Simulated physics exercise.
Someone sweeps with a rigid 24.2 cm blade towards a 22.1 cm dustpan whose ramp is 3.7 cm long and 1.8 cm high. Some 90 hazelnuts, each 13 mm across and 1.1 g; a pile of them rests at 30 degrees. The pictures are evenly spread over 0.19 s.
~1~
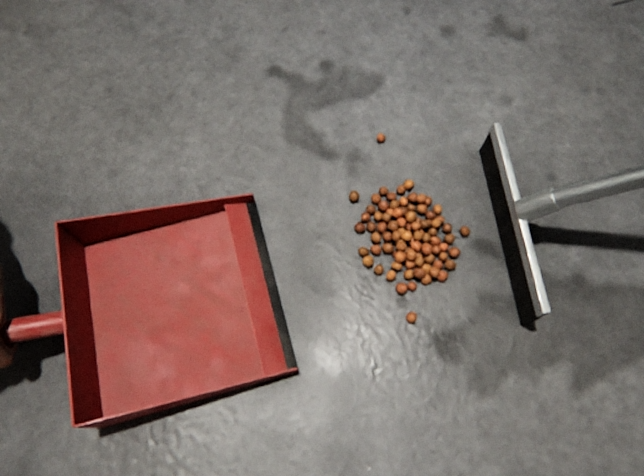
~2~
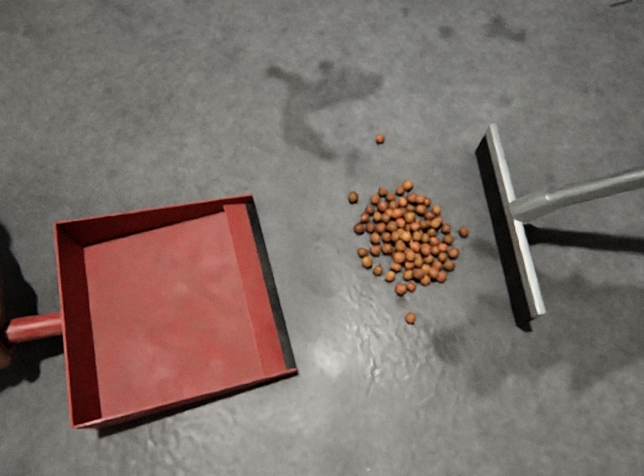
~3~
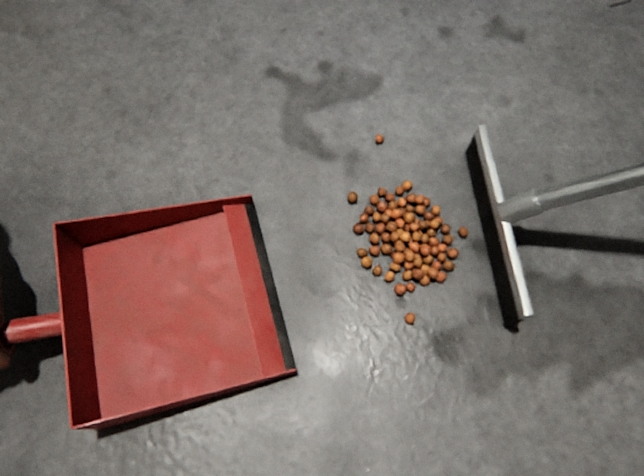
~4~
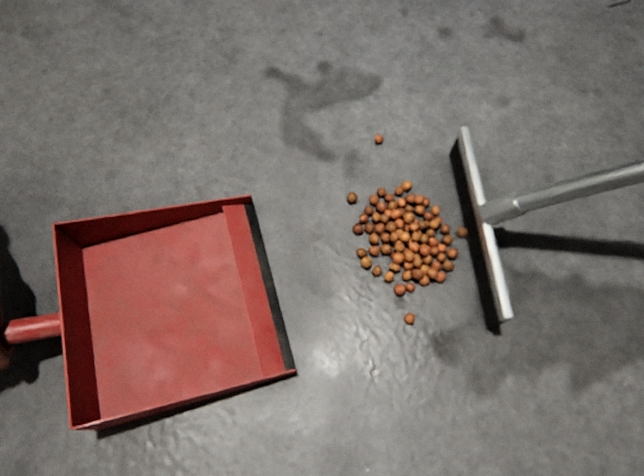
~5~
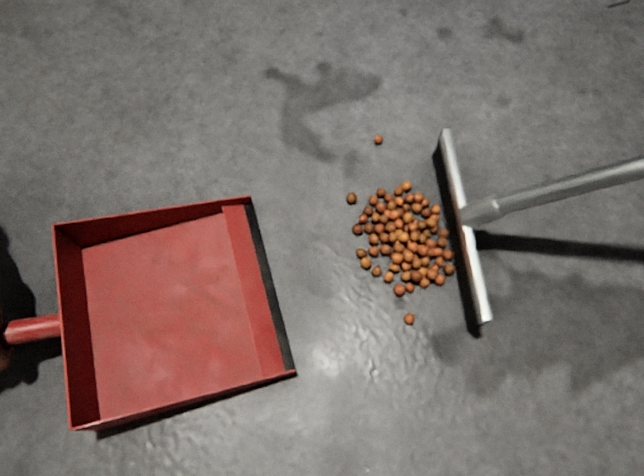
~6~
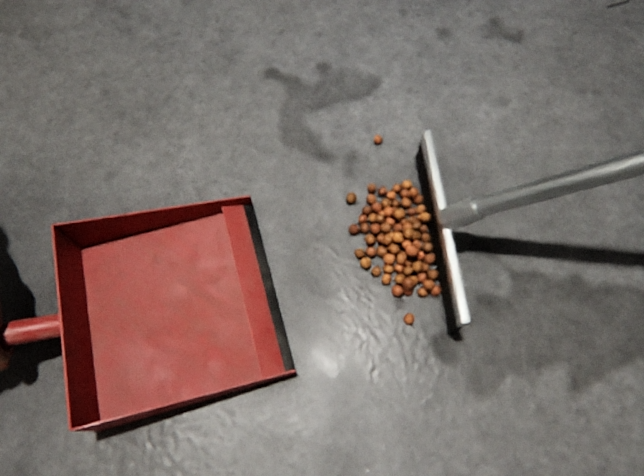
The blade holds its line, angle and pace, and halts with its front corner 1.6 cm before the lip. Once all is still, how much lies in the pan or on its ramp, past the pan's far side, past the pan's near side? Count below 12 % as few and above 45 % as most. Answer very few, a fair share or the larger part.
Pan: A fair share, far side: A fair share, near side: Very few.
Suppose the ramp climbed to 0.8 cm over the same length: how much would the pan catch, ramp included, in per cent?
In that case some 30 per cent.
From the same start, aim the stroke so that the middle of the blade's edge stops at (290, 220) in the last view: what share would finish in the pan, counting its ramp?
About 20 per cent.
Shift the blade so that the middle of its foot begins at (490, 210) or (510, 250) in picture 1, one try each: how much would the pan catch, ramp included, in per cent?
About 20 and 15 per cent.
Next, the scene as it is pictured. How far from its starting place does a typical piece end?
Roughly 18 cm.
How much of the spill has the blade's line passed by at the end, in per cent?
Some 0 per cent.
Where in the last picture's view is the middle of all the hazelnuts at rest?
Around (269, 245).
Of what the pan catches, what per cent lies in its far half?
Roughly 70 per cent.
Then, 0.16 s after the last picture, middle of the blade 12 cm from the lip; 0 % over the lip, far side 10 %, near side 0 %.
Then, 0.26 s after the last picture, middle of the blade 6 cm from the lip; 0 % over the lip, far side 15 %, near side 0 %.
Then, 0.49 s after the last picture, middle of the blade 4 cm from the lip; 20 % over the lip, far side 20 %, near side 0 %.
In the end, pan 15 %, far side 20 %, near side 0 %, in front of the lip or behind the blade 65 %.
